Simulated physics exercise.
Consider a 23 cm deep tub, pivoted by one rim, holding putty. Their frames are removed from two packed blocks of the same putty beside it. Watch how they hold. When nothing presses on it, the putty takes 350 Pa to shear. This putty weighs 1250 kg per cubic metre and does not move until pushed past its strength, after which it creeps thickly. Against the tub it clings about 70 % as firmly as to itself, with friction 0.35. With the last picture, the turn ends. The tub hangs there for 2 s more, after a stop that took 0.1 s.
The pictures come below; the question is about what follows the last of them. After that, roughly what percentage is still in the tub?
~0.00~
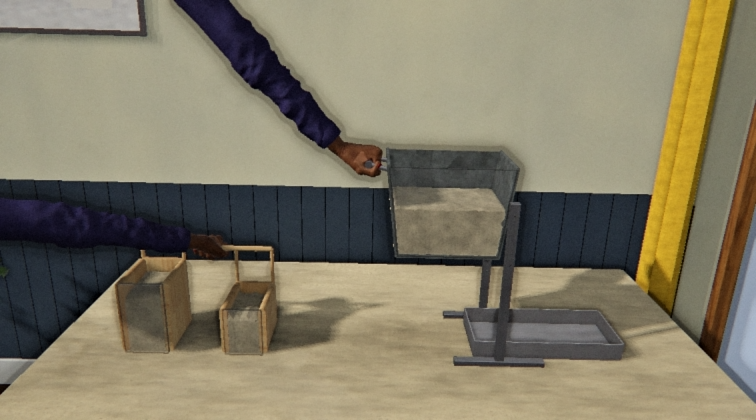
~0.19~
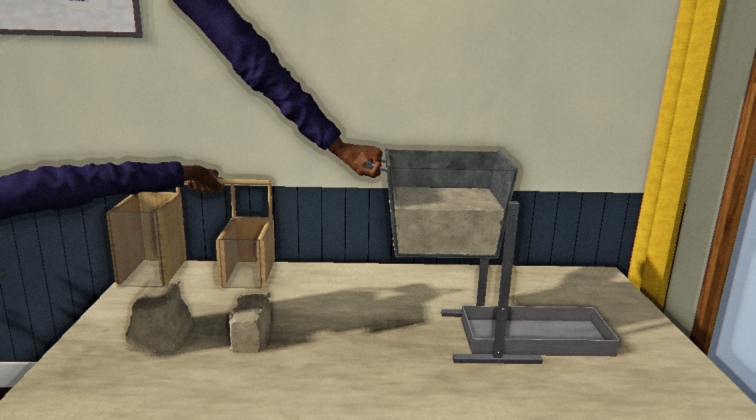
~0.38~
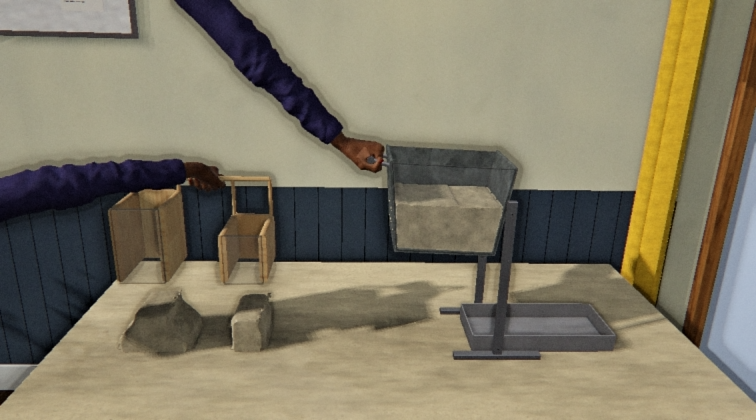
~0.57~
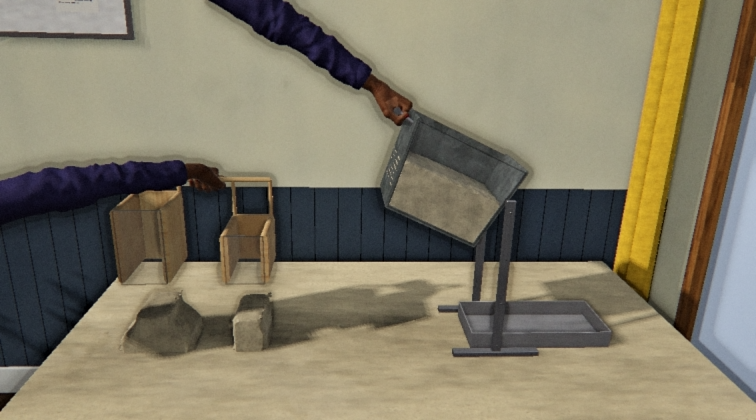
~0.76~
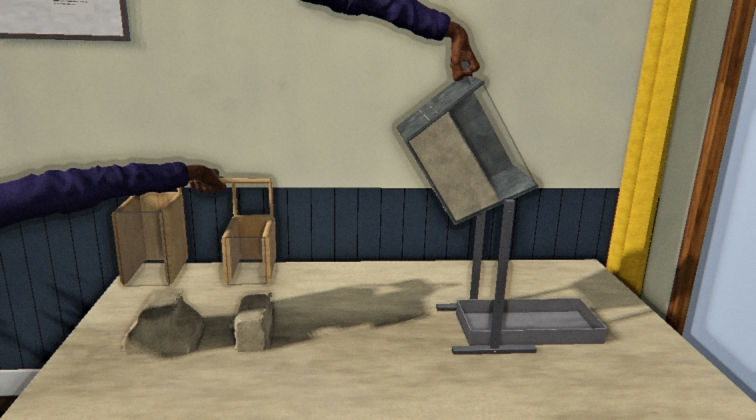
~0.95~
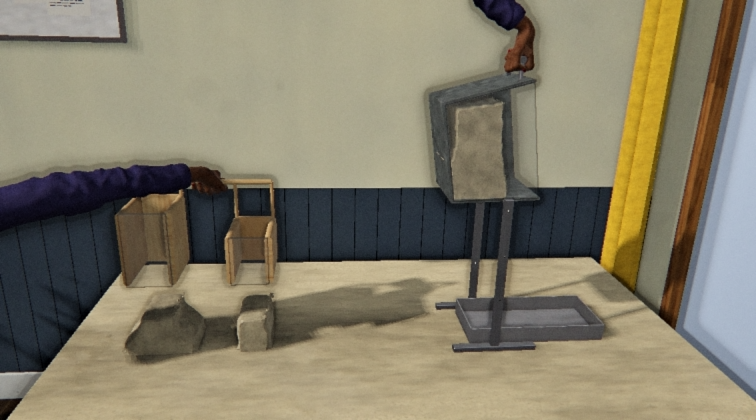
Roughly 59 %.
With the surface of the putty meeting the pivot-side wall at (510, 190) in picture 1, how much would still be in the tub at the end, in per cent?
45 %.
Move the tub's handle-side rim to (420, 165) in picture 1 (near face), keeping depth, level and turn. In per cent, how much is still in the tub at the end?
The tub would keep roughly 95 percent.
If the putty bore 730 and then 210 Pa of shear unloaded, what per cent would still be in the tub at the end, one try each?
Try one gives 100 per cent, try two gives 50 per cent.
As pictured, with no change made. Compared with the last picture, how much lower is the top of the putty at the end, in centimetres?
15 cm or so.
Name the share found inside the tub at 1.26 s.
I'd say close to 70 %.
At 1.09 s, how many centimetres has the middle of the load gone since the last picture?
Shift: Some 7 cm.
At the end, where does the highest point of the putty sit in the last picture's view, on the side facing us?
Peak location: Approx. (475, 162).
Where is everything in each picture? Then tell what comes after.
The first frame shows handle-side rim at (391, 166), tilt 0 degrees; highest point of the putty at (459, 209); test blocks 17 cm, 11 cm high (left to right).
The second frame shows handle-side rim at (391, 167), tilt 0 degrees; highest point of the putty at (458, 209); test blocks 14 cm, 10 cm high (left to right).
The third frame shows handle-side rim at (394, 162), tilt 2 degrees; highest point of the putty at (404, 204); test blocks 11 cm, 10 cm high (left to right).
The fourth frame shows handle-side rim at (421, 120), tilt 25 degrees; highest point of the putty at (406, 164); test blocks 11 cm, 10 cm high (left to right).
The fifth frame shows handle-side rim at (484, 84), tilt 58 degrees; highest point of the putty at (446, 115); test blocks 11 cm, 10 cm high (left to right).
The sixth frame shows handle-side rim at (535, 83), tilt 82 degrees; highest point of the putty at (499, 104); test blocks 11 cm, 10 cm high (left to right).
By 1.09 s, the tub is at 82 degrees and holds 100 %.
By 1.26 s, the tub is at 82 degrees and holds 69 %.
By 1.43 s, the tub is at 82 degrees and holds 59 %.
By 1.60 s, the tub is at 82 degrees and holds 59 %.
By 2.95 s, at the end, the tub is at 82 degrees and holds 59 %.
